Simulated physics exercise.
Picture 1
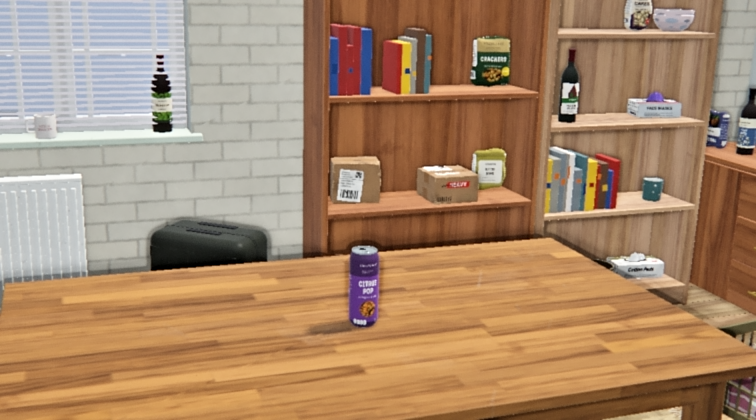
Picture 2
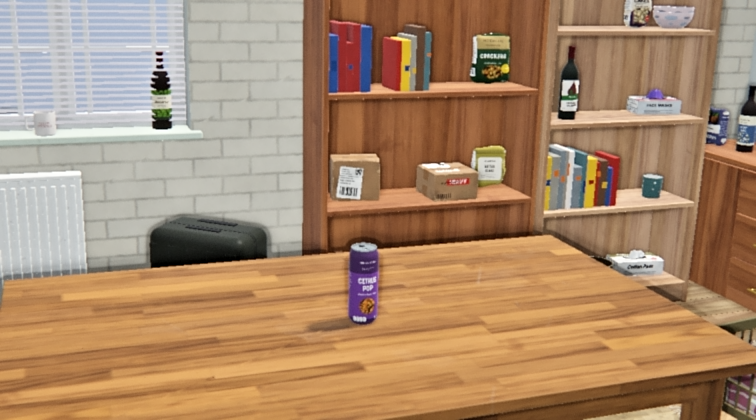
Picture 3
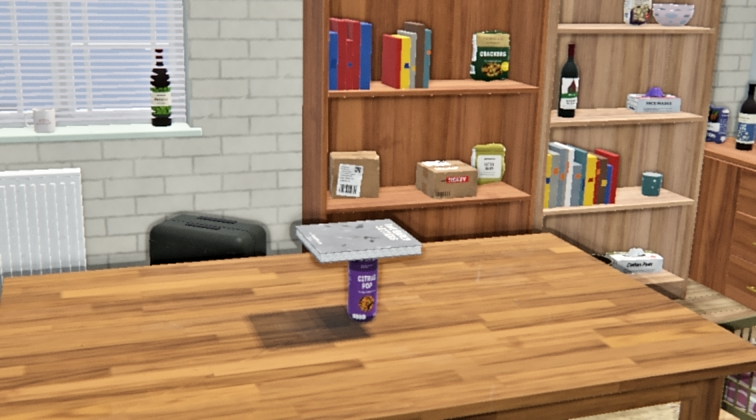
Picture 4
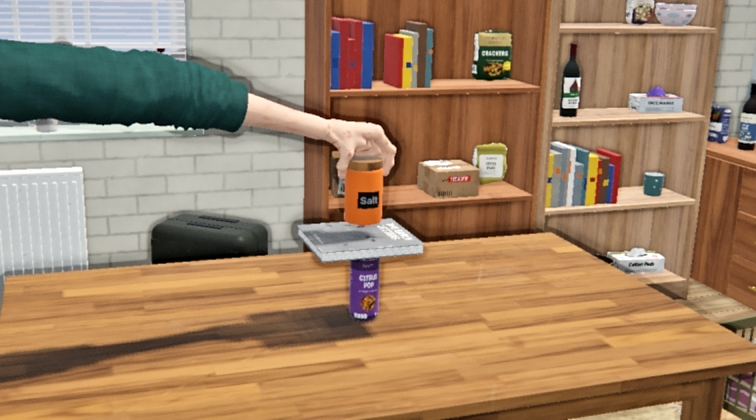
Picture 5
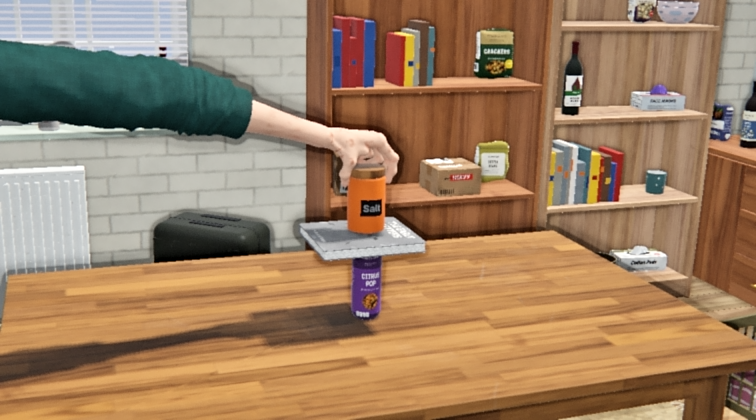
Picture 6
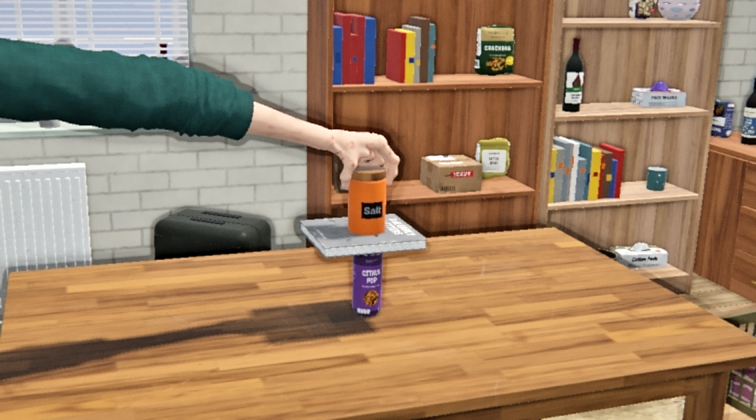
On a wooden table in a room with bookshelves, a purple can stood alone, then a flat grey slab appeared on top of it, and a green-sleeved arm lowered an orange salt jar onto the slab.
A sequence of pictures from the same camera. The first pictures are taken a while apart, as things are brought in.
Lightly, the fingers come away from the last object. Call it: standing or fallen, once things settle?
Standing.
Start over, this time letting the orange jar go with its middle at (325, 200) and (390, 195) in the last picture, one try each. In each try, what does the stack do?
The stack topples over with the first try and remains upright with the second.
Then, 0.40 s on from there, no change.
Then, 1.00 s on from there, orange jar resting near (367, 200).
In the end, all 3 unmoved. At the end, from the last picture's camera, orange jar near (367, 200). The stack stays up.
